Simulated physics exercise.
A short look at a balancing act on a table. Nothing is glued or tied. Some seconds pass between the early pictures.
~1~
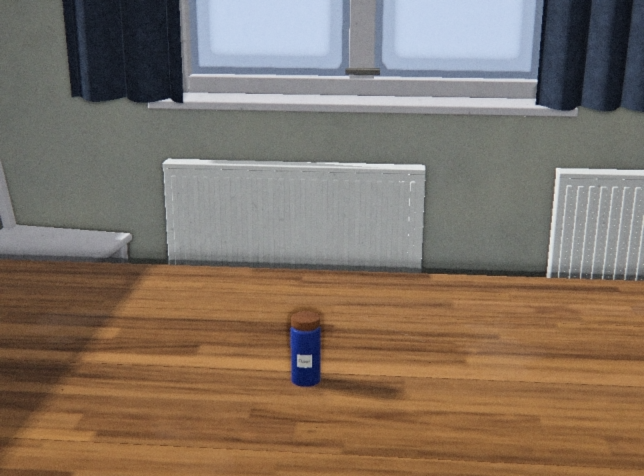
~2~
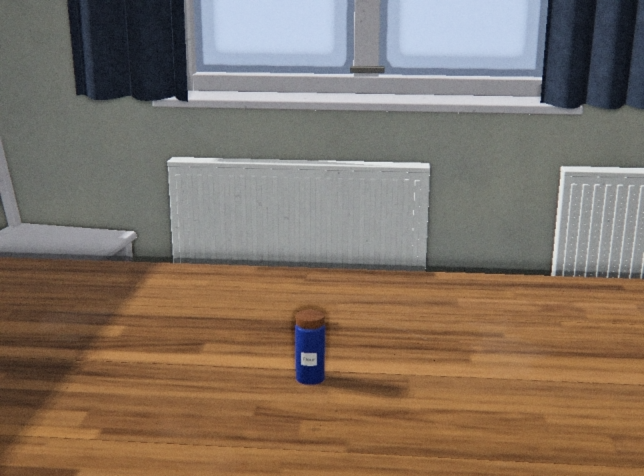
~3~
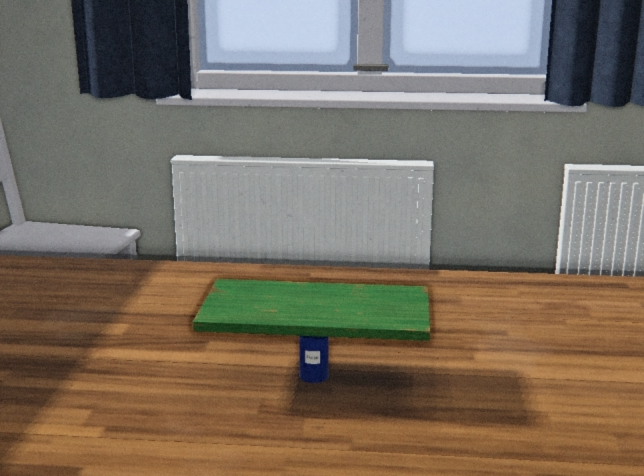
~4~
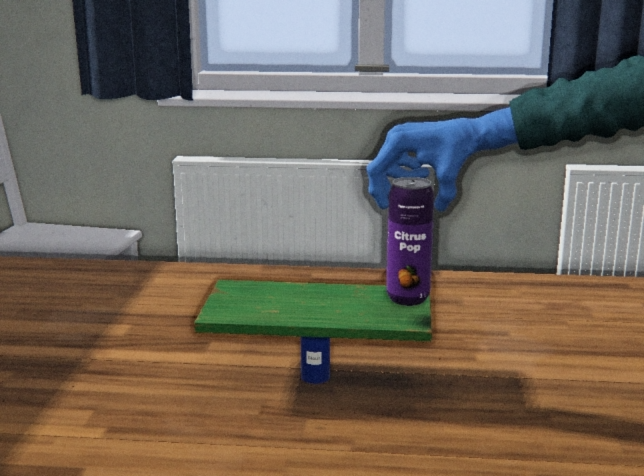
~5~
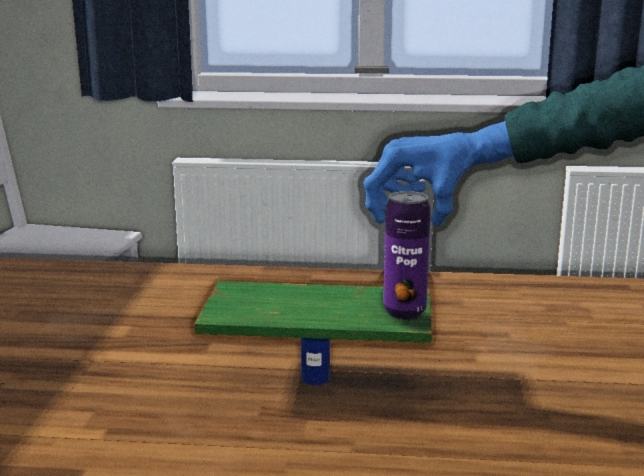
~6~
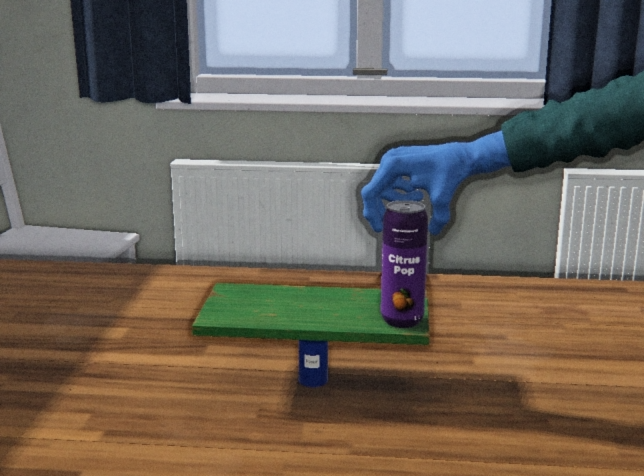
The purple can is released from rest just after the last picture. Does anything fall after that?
It gives way.
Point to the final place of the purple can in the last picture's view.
At about (514, 371).
Then, 0.30 s past the last view, purple can now fallen; green board rocked 20° from its first pose.
Then, 0.50 s past the last view, green board rocked 43° from its first pose.
Then, 0.60 s past the last view, green board rocked 36° from its first pose.
Then, 1.10 s past the last view, green board rocked 33° from its first pose.
Finally, fallen, purple can; moved from the start, green board; blue shaker still in place. Final places as the last picture's camera would see them, purple can near (514, 371). The stack loses its balance.
